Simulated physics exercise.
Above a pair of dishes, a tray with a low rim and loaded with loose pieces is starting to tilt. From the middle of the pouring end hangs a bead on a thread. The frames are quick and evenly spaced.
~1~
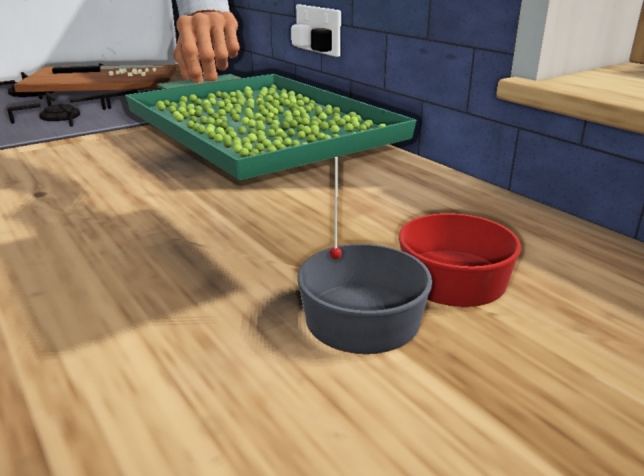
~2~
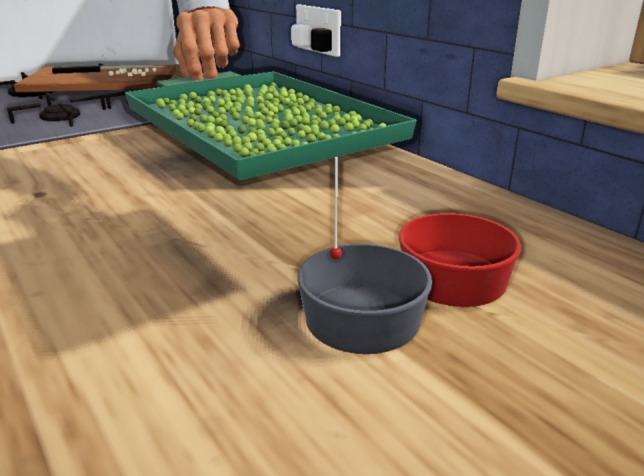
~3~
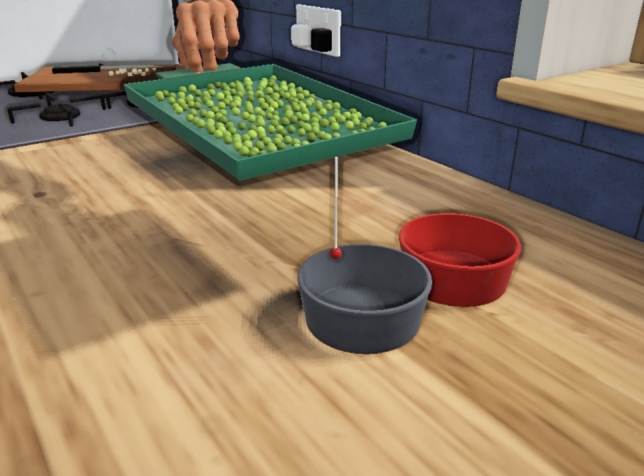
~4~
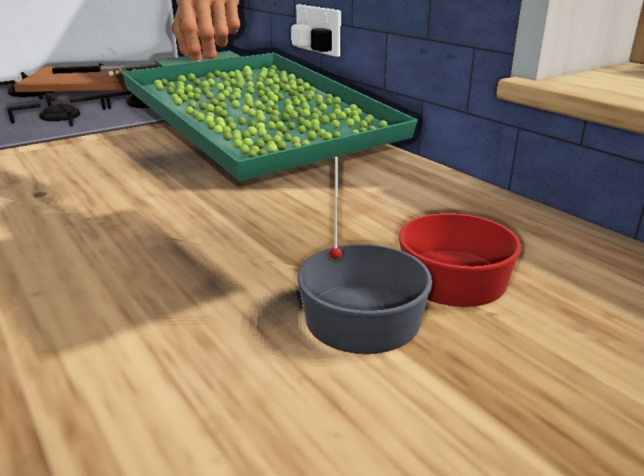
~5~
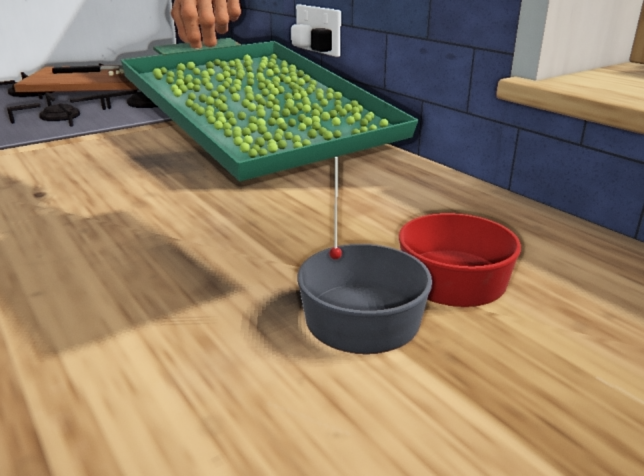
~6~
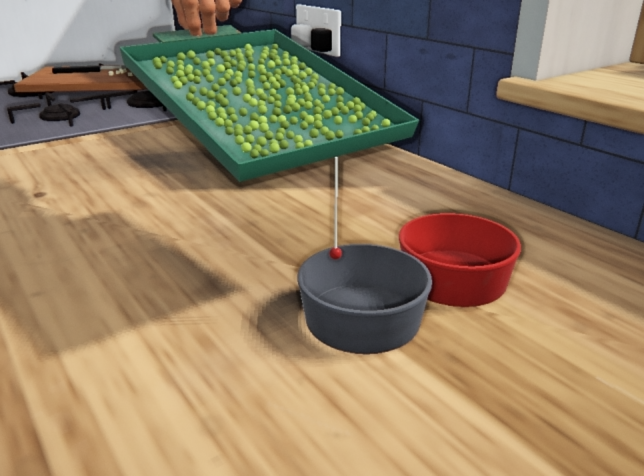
A hand slowly tilts a green tray of peas above gray and red dishes.
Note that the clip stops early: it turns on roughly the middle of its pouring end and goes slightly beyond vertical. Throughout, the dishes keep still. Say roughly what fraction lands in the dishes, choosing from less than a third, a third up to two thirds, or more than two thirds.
I would say a third up to two thirds.
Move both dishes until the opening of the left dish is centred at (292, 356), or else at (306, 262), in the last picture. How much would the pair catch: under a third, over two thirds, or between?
Try 1 - over two thirds; try 2 - less than a third.
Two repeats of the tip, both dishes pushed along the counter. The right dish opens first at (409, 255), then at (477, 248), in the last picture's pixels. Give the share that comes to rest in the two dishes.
First placement: Some 70 %; second placement: Some 70 %.
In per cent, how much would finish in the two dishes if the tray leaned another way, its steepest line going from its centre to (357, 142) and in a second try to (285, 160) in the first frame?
Case one 80 %; case two 20 %.
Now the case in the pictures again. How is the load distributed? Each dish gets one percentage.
In the left dish 50 per cent comes to rest, in the right dish 0 per cent.
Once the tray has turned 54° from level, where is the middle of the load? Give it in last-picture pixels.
In the last view, the load is centred close to (321, 124).
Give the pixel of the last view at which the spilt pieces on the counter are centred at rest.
Estimated middle: Around (343, 410).
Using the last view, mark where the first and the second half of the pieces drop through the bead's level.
The leading part at (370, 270), the rest of it at (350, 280).
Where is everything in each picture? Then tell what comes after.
The first picture shows corners of the pouring end (238, 158) and (413, 120), level; middle of the load (271, 116), dried peas; left dish (407, 323); right dish (502, 279); bead on its thread (335, 253).
The second picture shows corners of the pouring end (238, 159) and (413, 120), level; middle of the load (271, 115).
The third picture shows corners of the pouring end (239, 159) and (413, 120), tipped barely, level across its low end; middle of the load (271, 111).
The fourth picture shows corners of the pouring end (239, 160) and (414, 120), tipped a little, level across its low end; middle of the load (271, 104).
The fifth picture shows corners of the pouring end (240, 161) and (415, 120), tipped a little, level across its low end; middle of the load (271, 98).
The sixth picture shows corners of the pouring end (240, 162) and (415, 120), tipped a little, level across its low end; middle of the load (273, 93); left dish (407, 323); right dish (502, 279).
Just after the last frame, tray tipped steeply; almost all on the tray; just a few in the left dish; just a few outside both; just a few in the air.
A moment on, tray tipped right over; almost all on the tray; just a few in the left dish; just a few outside both.
Further on, tray tipped past a quarter turn; roughly half in the left dish; just a few in the right dish; roughly half outside both.
When it is over, tray tipped past a quarter turn; roughly half in the left dish; just a few in the right dish; roughly half outside both.
